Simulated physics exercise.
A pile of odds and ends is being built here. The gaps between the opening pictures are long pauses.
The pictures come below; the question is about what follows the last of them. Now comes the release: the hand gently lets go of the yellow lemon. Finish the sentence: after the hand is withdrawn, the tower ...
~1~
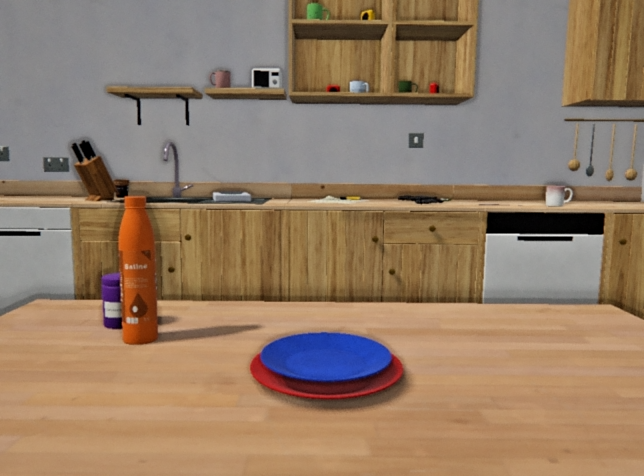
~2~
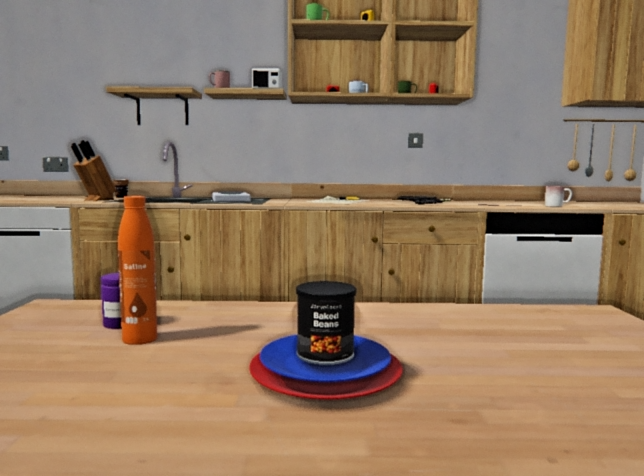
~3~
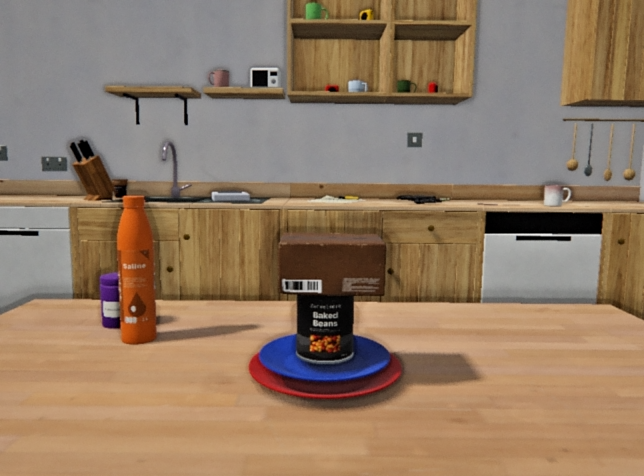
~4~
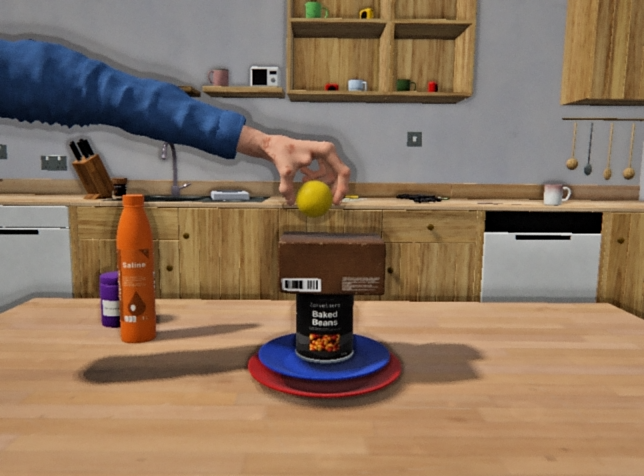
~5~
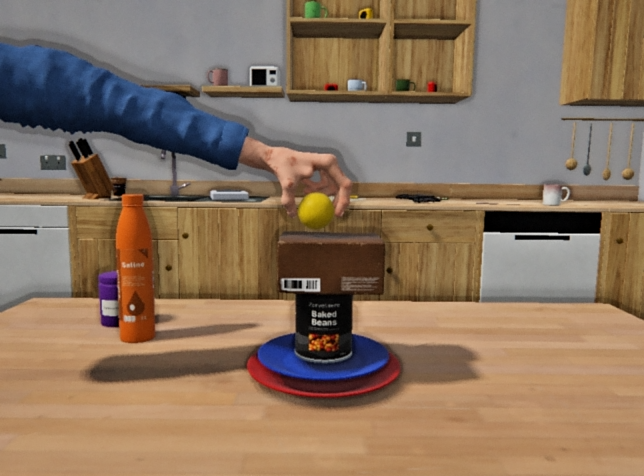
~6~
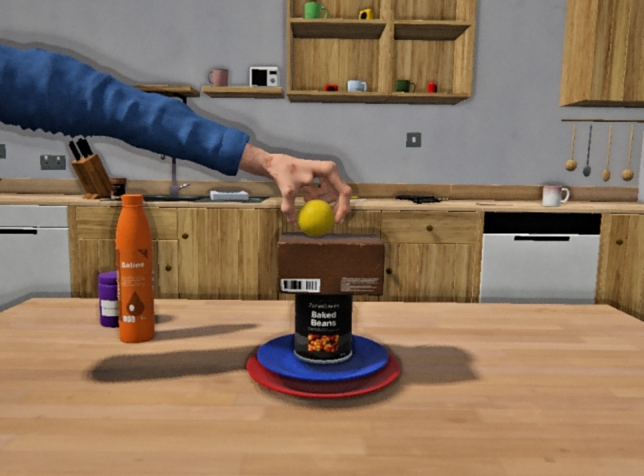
The tower stays upright.
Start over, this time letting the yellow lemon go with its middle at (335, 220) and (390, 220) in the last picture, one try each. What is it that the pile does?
Case A: It does not fall; case B: It comes down.
Then, 0.20 s after the last picture, nothing has stirred.
Then, 0.40 s after the last picture, yellow lemon resting near (316, 219).
At rest, all 7 in place. Seen from the same camera at the end, yellow lemon near (316, 219). The pile keeps its balance.
